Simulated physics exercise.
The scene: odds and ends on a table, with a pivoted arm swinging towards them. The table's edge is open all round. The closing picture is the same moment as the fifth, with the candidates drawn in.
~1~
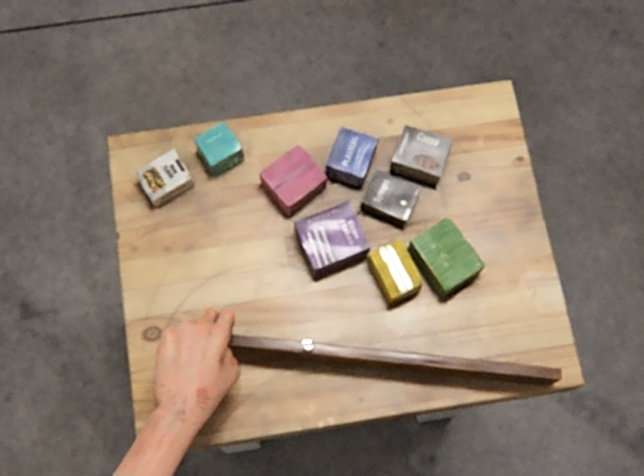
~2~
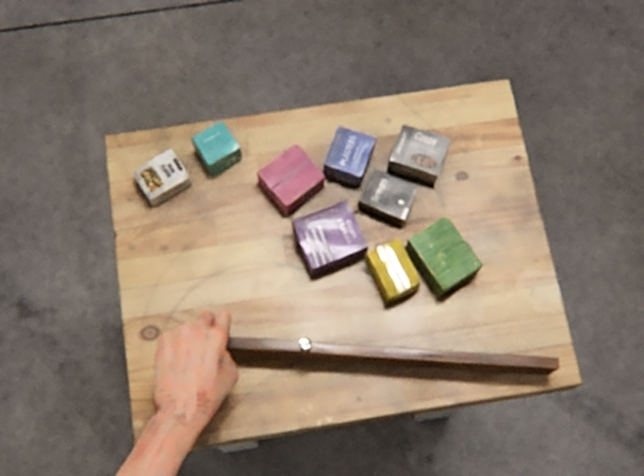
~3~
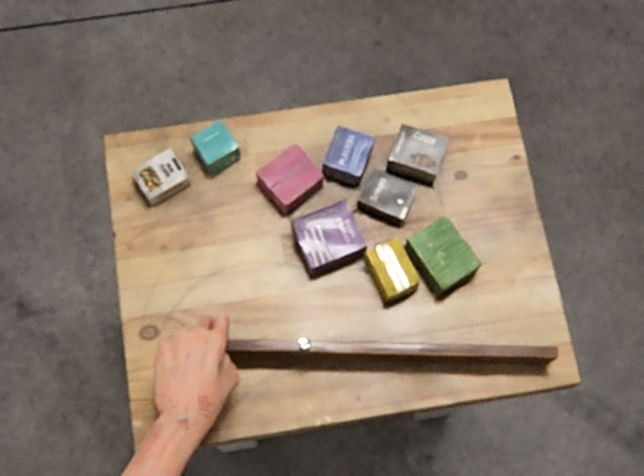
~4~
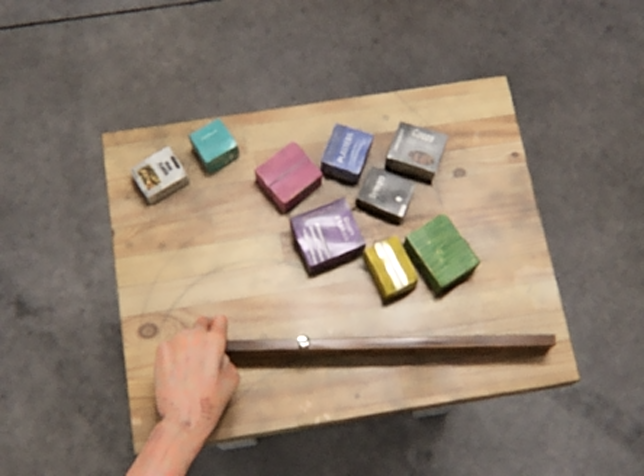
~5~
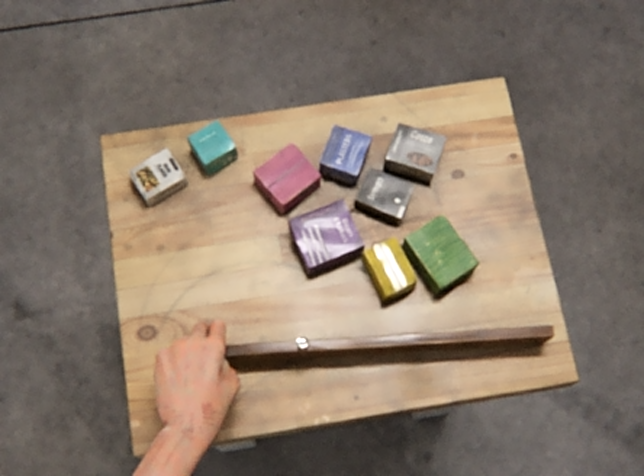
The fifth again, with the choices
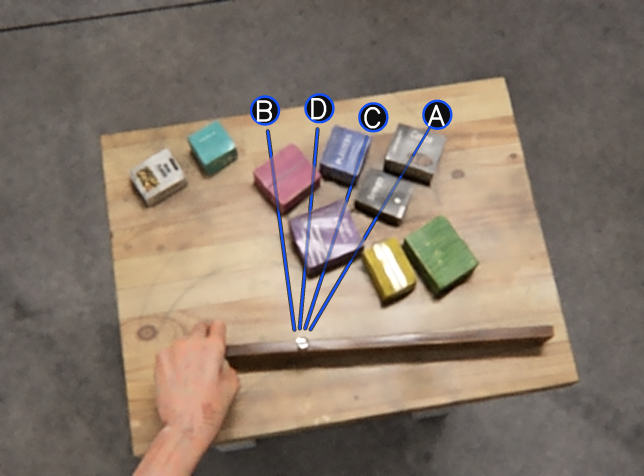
On a wooden table, nine small coloured boxes and packets sit spread across the far half, while a hand at the lower left holds one end of a long dark arm. The arm's right end swings slightly upward towards the packets, its left end staying by the hand, and none of the objects is touched.
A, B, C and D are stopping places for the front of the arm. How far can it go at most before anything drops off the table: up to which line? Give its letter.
A.
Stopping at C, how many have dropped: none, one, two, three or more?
In all, one.
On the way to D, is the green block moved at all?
Yes.
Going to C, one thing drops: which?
The blue box goes over.
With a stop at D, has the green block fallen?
By then, no.
On the marked copy, A at (364, 239); B at (280, 227); C at (337, 230); D at (309, 225).
Taking A. A third of the way, arm (422, 292); green block (438, 248); turquoise packet (213, 148).
Two thirds of the way, arm (393, 255); blue box (324, 137); black box (356, 167).
When it is over, arm (367, 237); blue box (286, 112); black box (318, 143); nothing has fallen.
As for the rest, B drops the black box, turquoise packet and blue box; C drops the blue box; D drops the blue box.
